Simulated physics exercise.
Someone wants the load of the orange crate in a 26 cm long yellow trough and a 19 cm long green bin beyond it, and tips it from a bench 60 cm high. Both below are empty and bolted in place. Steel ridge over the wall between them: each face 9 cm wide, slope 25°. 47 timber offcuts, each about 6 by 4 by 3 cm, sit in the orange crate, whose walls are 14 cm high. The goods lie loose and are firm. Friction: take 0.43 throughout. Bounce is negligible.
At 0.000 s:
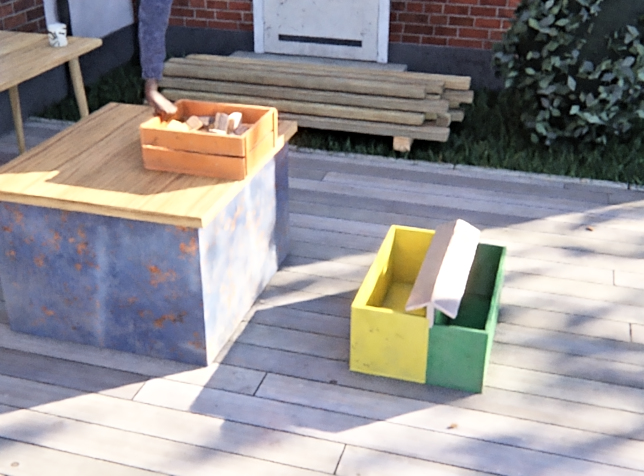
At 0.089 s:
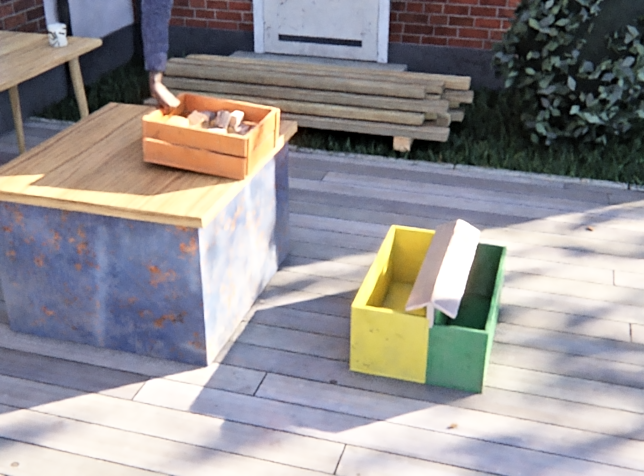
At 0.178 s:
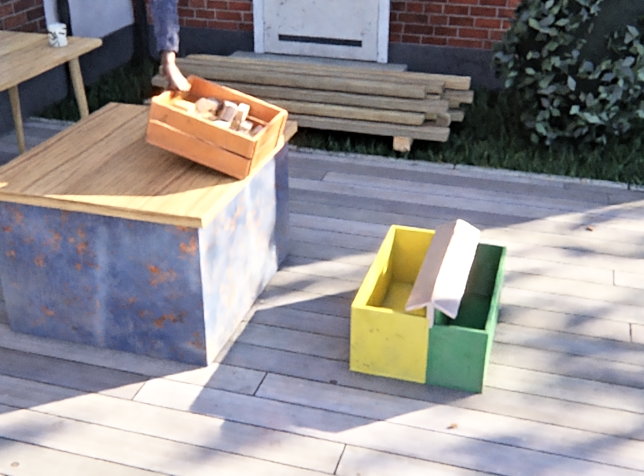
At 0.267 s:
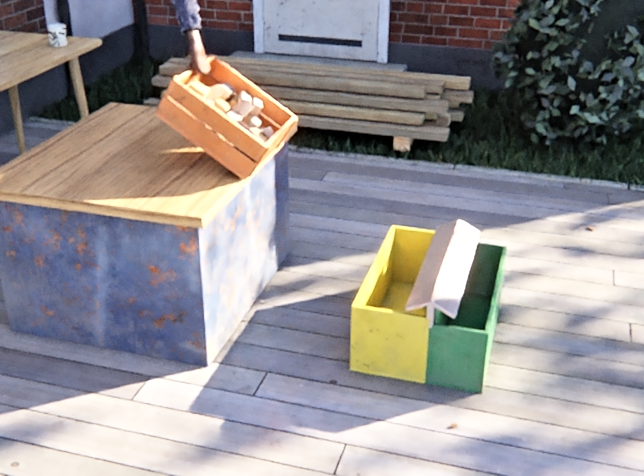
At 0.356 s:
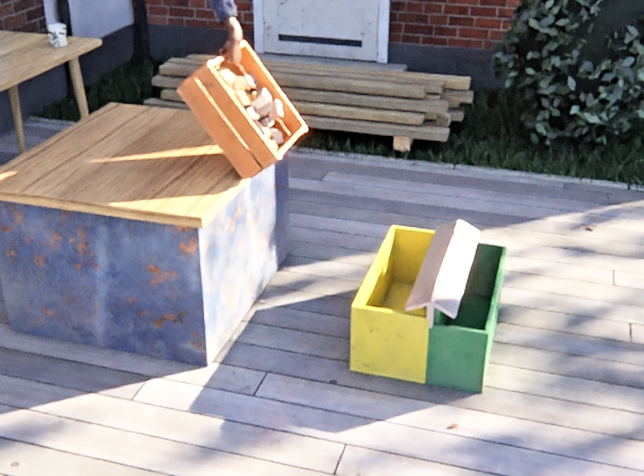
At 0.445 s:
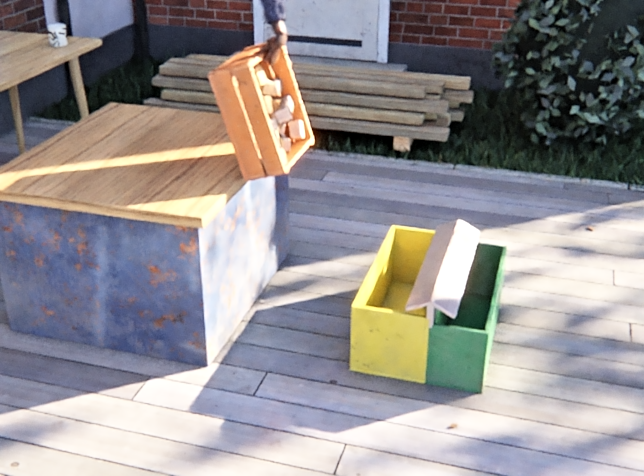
A hand tilting an orange crate of timber offcuts steeply rightward on a bench edge, yellow and green boxes standing below.
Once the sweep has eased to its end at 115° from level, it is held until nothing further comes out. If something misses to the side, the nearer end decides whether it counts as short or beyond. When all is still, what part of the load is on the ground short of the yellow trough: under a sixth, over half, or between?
The majority of the timber offcuts land on the ground short of the yellow trough.
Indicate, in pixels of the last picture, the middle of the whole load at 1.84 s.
Somewhere near (354, 310) in pixels.
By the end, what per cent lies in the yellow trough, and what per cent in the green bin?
The shares come out near 25 and 0 in a hundred.
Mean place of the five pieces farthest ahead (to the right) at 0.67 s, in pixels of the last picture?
Somewhere near pixel (344, 166).
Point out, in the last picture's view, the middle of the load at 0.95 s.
The centre sits near (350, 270).
After 0.67 s, tilt 111°; 32 still in the orange crate and 15 in the air.
After 0.95 s, tilt 115°; 9 still in the orange crate, 11 in the yellow trough, 9 on the ground short of the yellow trough and 18 in the air.
After 1.34 s, tilt 115°; 3 still in the orange crate, 11 in the yellow trough, 30 on the ground short of the yellow trough and 3 in the air.
Final count (at 1.84 s), 11 in the yellow trough and 36 on the ground short of the yellow trough. Asked share, 36 of 47, 77 per cent.
